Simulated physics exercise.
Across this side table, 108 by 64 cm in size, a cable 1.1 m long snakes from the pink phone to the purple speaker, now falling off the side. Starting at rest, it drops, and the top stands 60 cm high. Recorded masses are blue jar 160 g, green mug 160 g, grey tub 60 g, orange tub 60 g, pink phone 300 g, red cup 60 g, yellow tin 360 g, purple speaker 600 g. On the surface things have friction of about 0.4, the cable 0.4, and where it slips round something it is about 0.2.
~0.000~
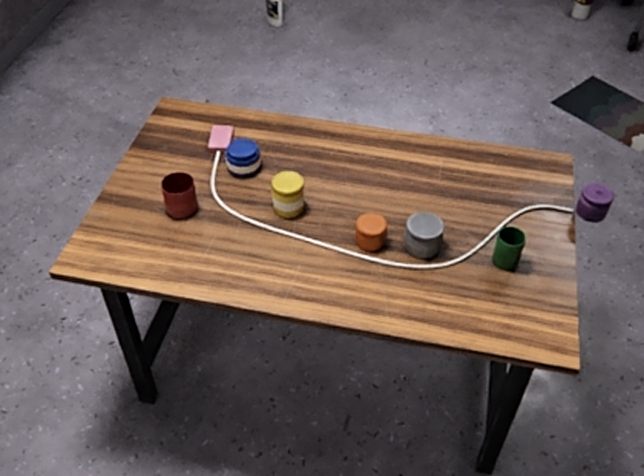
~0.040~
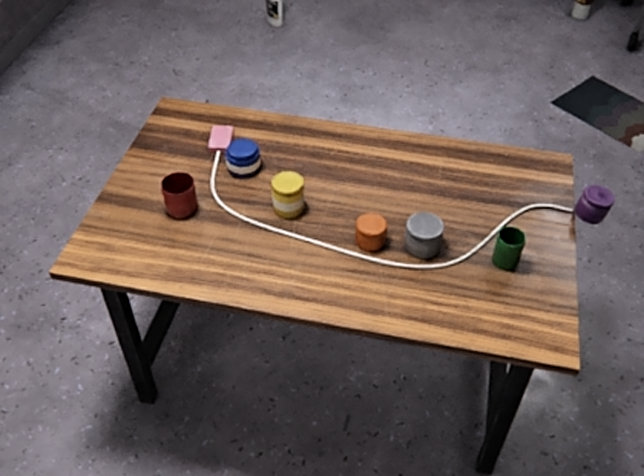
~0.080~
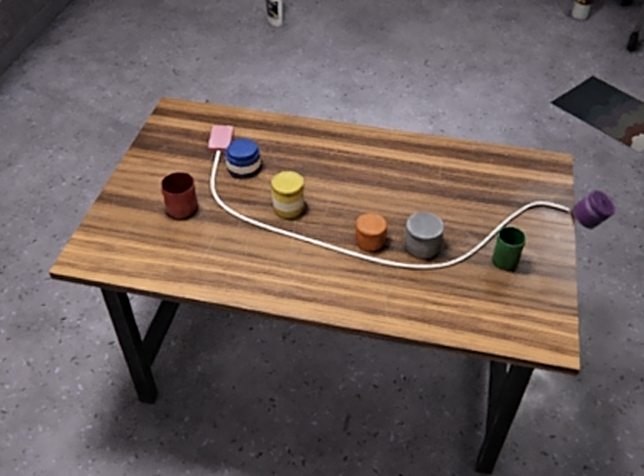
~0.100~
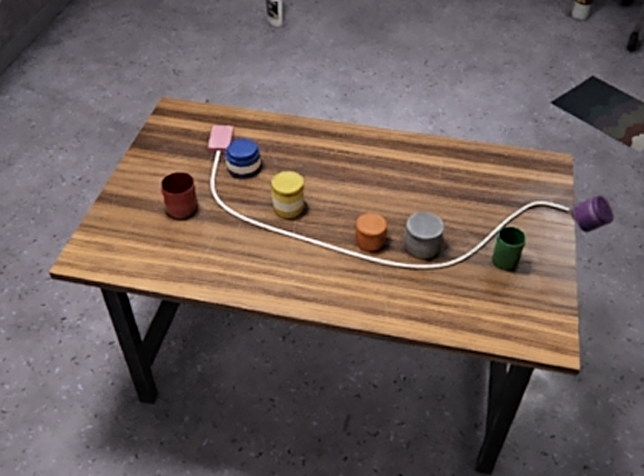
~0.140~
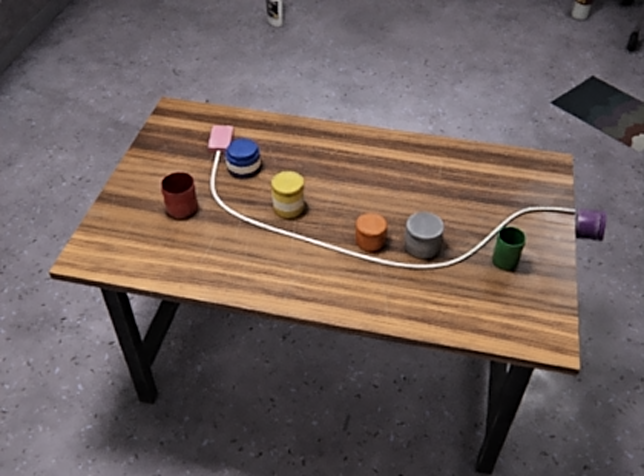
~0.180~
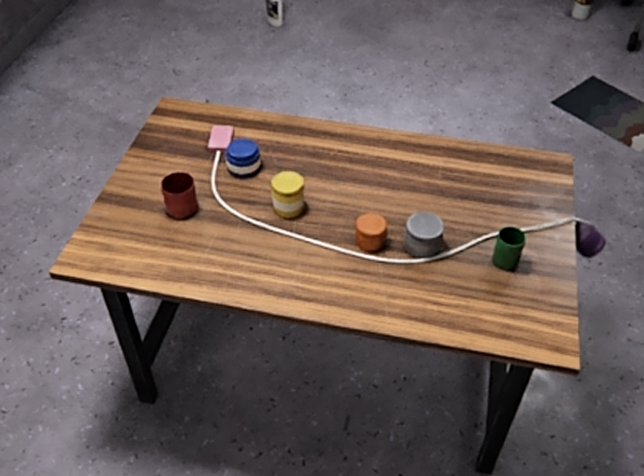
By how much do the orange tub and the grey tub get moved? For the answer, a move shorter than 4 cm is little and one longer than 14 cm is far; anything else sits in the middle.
As I see it, the orange tub goes a long distance, the grey tub goes a long distance.
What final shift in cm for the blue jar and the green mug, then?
The blue jar ends up around 6 cm from its start and the green mug around 0 cm.
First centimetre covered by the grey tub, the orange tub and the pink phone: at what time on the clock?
Grey tub 0.22 s, orange tub 0.26 s, pink phone 0.28 s.
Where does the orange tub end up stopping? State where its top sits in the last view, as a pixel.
Check near (402, 142) - that's where it comes to rest.
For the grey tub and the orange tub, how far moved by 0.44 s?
Shifts - grey tub 20 cm, orange tub 20 cm.
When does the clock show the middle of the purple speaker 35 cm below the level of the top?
That is: 0.44 s.
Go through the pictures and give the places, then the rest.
The first frame shows shows, orange tub (372, 223); grey tub (425, 225); cable runs through (531, 208) (467, 256) (367, 258) (272, 229) (213, 182).
The second frame shows shows, purple speaker (598, 195); cable runs through (530, 207) (367, 258) (213, 183).
The third frame shows shows, purple speaker (594, 210); cable runs through (529, 206) (367, 258) (213, 183).
The fourth frame shows shows, purple speaker (593, 214); cable runs through (529, 206) (367, 258) (213, 183).
The fifth frame shows shows, purple speaker (590, 225); cable runs through (533, 209) (367, 258) (213, 183).
The sixth frame shows shows, orange tub (372, 223); grey tub (425, 225); cable runs through (558, 224) (467, 246) (369, 257) (274, 229) (213, 183).
After 0.4 s, the cable's tail end at (246, 176); grey tub 22 cm off its start, orange tub 21 cm off its start, purple speaker over the edge.
After 0.7 s, the cable's tail end at (294, 206); grey tub 31 cm off its start, orange tub 29 cm off its start, pink phone 27 cm off its start.
After 0.9 s, the cable's tail end at (323, 219); grey tub 31 cm off its start at (434, 134), orange tub 29 cm off its start at (402, 142), pink phone 35 cm off its start at (303, 217).
After 1.2 s, the cable's tail end at (323, 219); grey tub 31 cm off its start, orange tub 29 cm off its start, pink phone 35 cm off its start.
After 2.4 s, the cable's tail end at (323, 219); grey tub 31 cm off its start at (434, 134), orange tub 29 cm off its start at (402, 142), pink phone 35 cm off its start at (303, 217), purple speaker over the edge.
